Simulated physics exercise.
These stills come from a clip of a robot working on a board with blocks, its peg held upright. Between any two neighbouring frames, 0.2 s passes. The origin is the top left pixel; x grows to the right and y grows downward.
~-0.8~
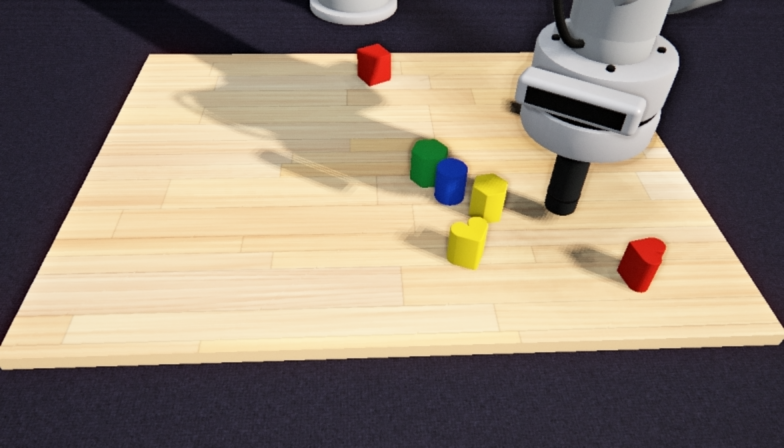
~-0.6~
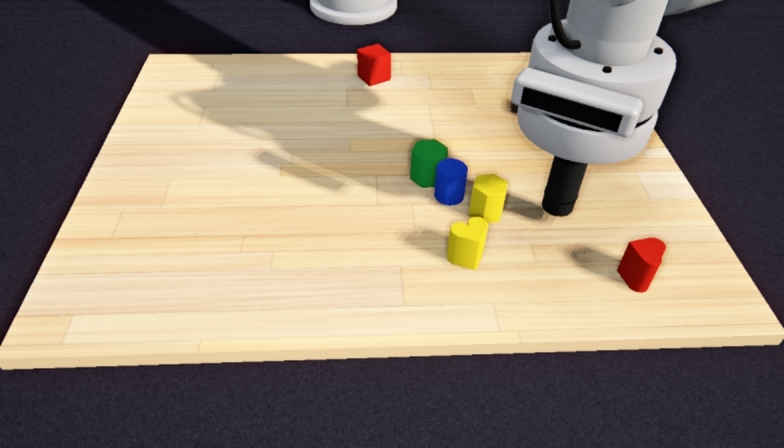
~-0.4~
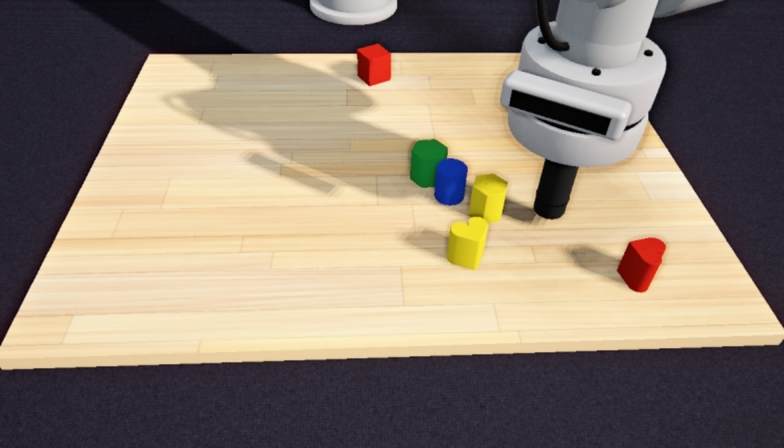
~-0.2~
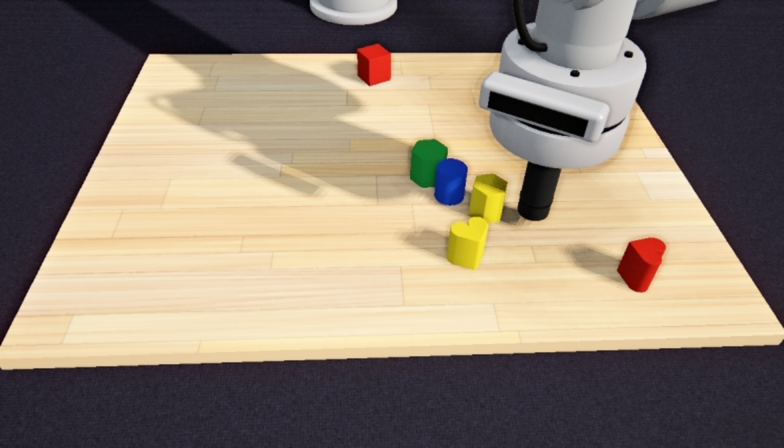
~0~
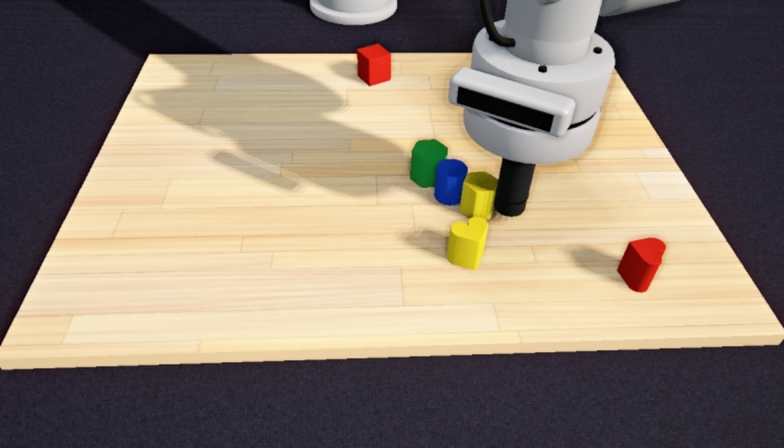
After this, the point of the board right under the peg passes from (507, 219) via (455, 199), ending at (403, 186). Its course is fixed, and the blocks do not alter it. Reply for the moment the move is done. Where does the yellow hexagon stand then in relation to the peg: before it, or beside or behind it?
Final position: Ahead.
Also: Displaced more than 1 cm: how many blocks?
It displaces three or more.
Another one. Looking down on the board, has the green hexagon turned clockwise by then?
I'd say yes.
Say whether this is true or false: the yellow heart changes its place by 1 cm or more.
That is false.
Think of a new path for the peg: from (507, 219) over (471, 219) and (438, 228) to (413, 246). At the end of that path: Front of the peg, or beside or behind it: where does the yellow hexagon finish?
The yellow hexagon won't stay at the front of the peg.
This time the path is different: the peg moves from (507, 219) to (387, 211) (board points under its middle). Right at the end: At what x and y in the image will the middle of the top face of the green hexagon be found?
The middle of the upper face of the green hexagon will lie at about (408, 130) in the picture.
What follows on the original path. One third of the way, peg (474, 194); green hexagon (412, 139), turned 65° clockwise; blue round block (417, 159); yellow hexagon (446, 168).
Two thirds of the way, peg (439, 183); green hexagon (409, 137), turned 80° clockwise; blue round block (382, 151); yellow hexagon (411, 157).
At the end, peg (404, 175); green hexagon (403, 132), turned 115° clockwise; blue round block (350, 141); yellow heart not moved; yellow hexagon (378, 148).
